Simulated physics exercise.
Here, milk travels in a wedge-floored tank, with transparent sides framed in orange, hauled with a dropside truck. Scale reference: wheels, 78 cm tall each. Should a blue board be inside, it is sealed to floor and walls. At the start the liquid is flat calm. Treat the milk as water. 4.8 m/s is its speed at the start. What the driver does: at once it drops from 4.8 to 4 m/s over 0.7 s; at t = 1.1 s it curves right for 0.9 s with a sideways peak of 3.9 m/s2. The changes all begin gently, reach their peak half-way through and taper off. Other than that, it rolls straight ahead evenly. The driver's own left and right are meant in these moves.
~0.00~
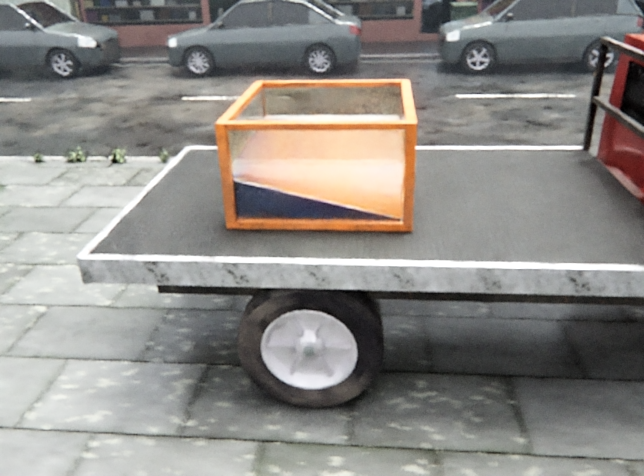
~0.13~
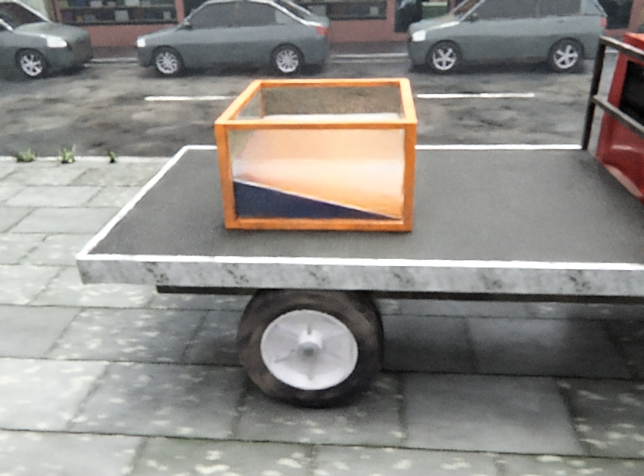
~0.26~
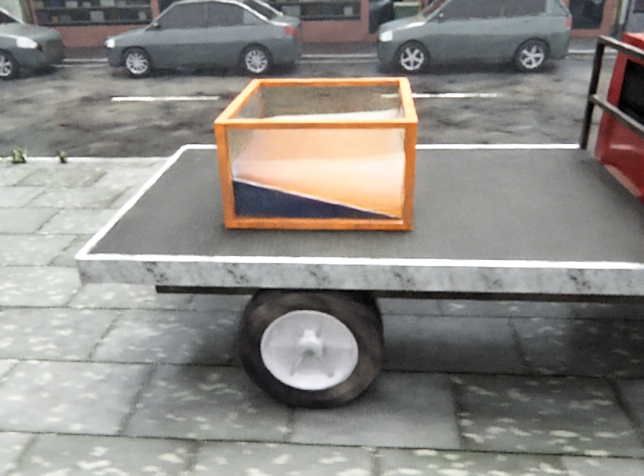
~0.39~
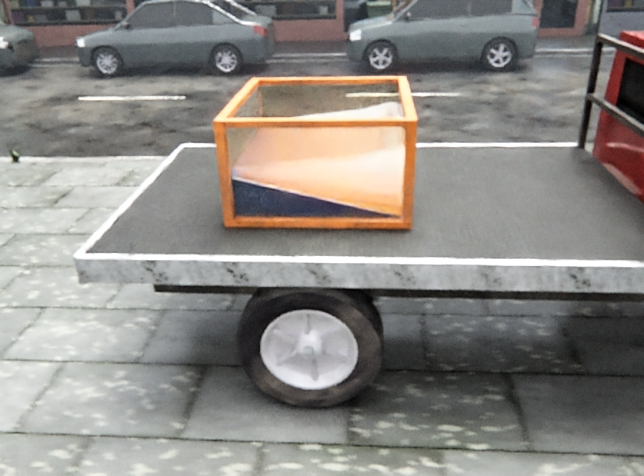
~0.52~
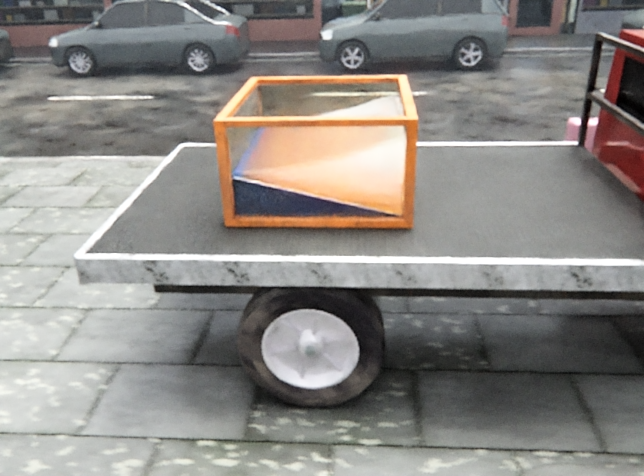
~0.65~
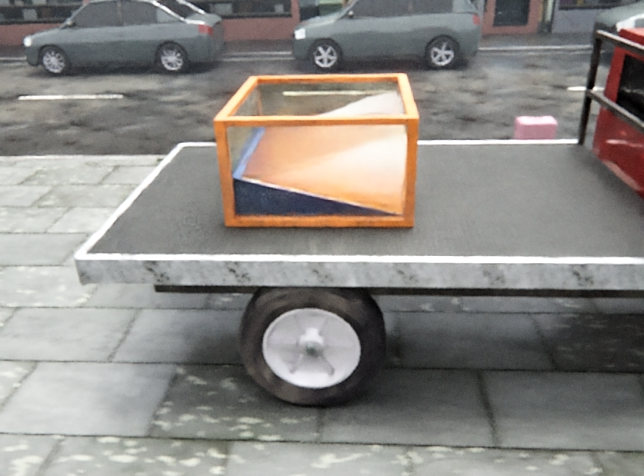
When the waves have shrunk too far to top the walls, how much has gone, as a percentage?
Some 13 per cent has gone overboard.
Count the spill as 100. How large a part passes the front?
10%.
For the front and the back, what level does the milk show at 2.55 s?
Height at the front is 36 cm; height at the back is 42 cm.
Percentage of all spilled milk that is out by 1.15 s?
Some 0 per cent by then.
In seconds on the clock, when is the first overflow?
The first spill comes at around 1.9 s.
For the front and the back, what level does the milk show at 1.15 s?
At the front 28 cm, at the back 44 cm.
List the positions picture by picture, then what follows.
The first frame shows level at the front (390, 156); level at the back (248, 156); still flat; the front is on the right, levels are read along the near wall; a wheel hub at (308, 356).
The second frame shows level at the front (390, 156); level at the back (247, 156); still flat.
The third frame shows level at the front (390, 151); level at the back (247, 160); rising 3° towards the front.
The fourth frame shows level at the front (390, 143); level at the back (247, 162); rising 8° towards the front.
The fifth frame shows level at the front (390, 135); level at the back (248, 166); rising 12° towards the front.
The sixth frame shows level at the front (391, 132); level at the back (248, 169); rising 14° towards the front; a wheel hub at (311, 355).
By 1.15 s front 29 cm, middle 31 cm, back 43 cm above the lowest part of the floor; no loss so far.
By 1.85 s front 37 cm, middle 37 cm, back 41 cm above the lowest part of the floor; no loss so far.
By 2.55 s front 36 cm, middle 39 cm, back 41 cm above the lowest part of the floor; the loss stands at 9 per cent, over the far side, a little elsewhere.
By 4.99 s the loss stands at 13 per cent, over the far side and the back, a little elsewhere, 25 of 188 litres.
